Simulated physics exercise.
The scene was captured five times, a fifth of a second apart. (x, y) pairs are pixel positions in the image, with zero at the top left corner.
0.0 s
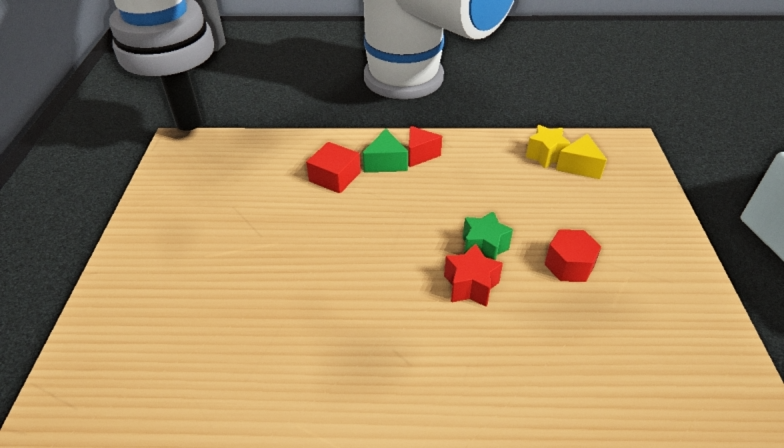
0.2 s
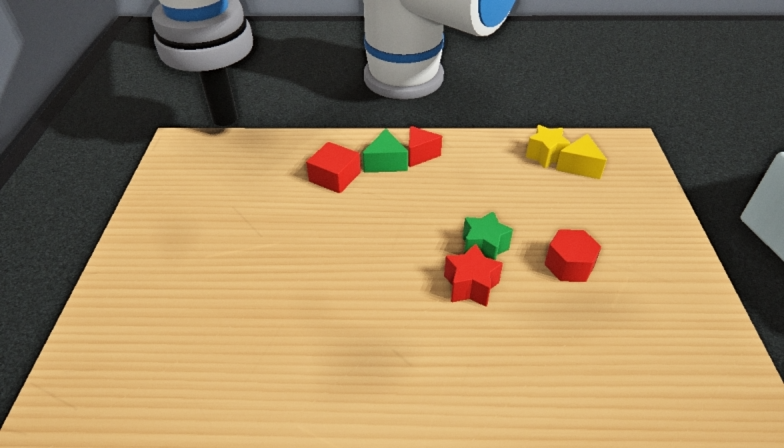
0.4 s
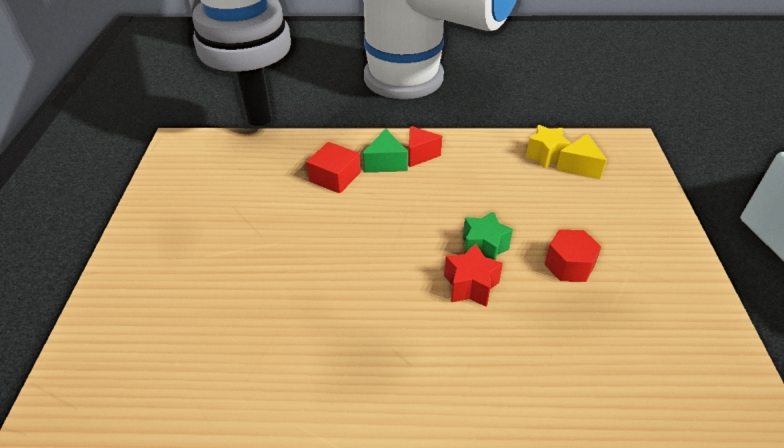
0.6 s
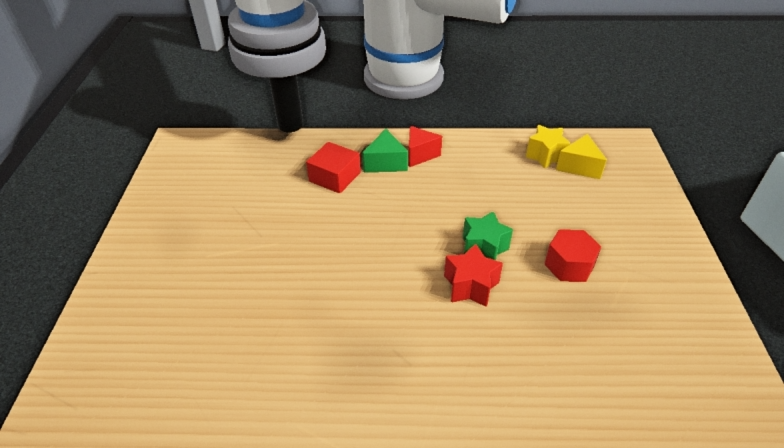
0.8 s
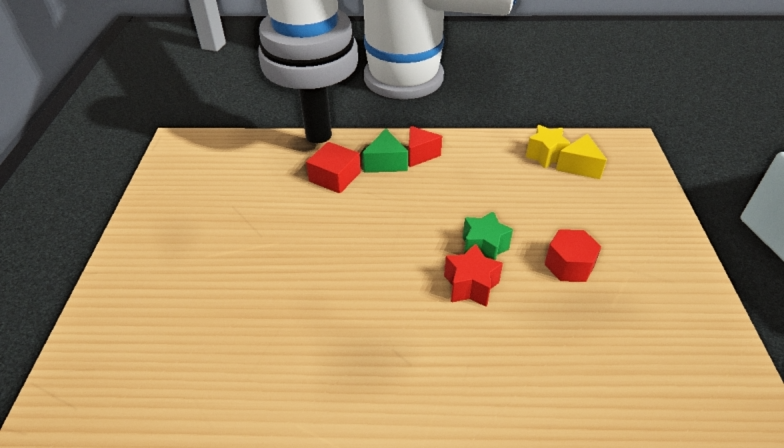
Robot arm moving its black rod rightward along the board's far edge to beside a red block, the coloured blocks staying still.
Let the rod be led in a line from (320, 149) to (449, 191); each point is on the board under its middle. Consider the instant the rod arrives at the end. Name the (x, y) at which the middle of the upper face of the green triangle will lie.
It is going to be at (459, 154).
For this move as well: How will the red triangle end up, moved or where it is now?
Here the red triangle moves off its spot.
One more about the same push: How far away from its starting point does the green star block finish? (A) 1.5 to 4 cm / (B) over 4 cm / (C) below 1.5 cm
I choose C.
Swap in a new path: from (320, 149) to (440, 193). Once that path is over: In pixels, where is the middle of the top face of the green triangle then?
At pixel (444, 154).
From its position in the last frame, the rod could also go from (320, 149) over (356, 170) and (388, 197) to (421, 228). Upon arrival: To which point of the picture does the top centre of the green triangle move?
The green triangle ends near (399, 154).
What follows on the original path. One third of the way, rod (361, 150); red square block (336, 162); green triangle (389, 144).
Two thirds of the way, rod (405, 164); red square block (336, 162); green triangle (432, 152), turned 45° anticlockwise; red triangle (432, 134), turned 65° anticlockwise.
At the end, rod (450, 178); red square block (336, 162); green triangle (459, 154), turned 85° anticlockwise; red triangle (433, 134), turned 70° anticlockwise; green star block still.
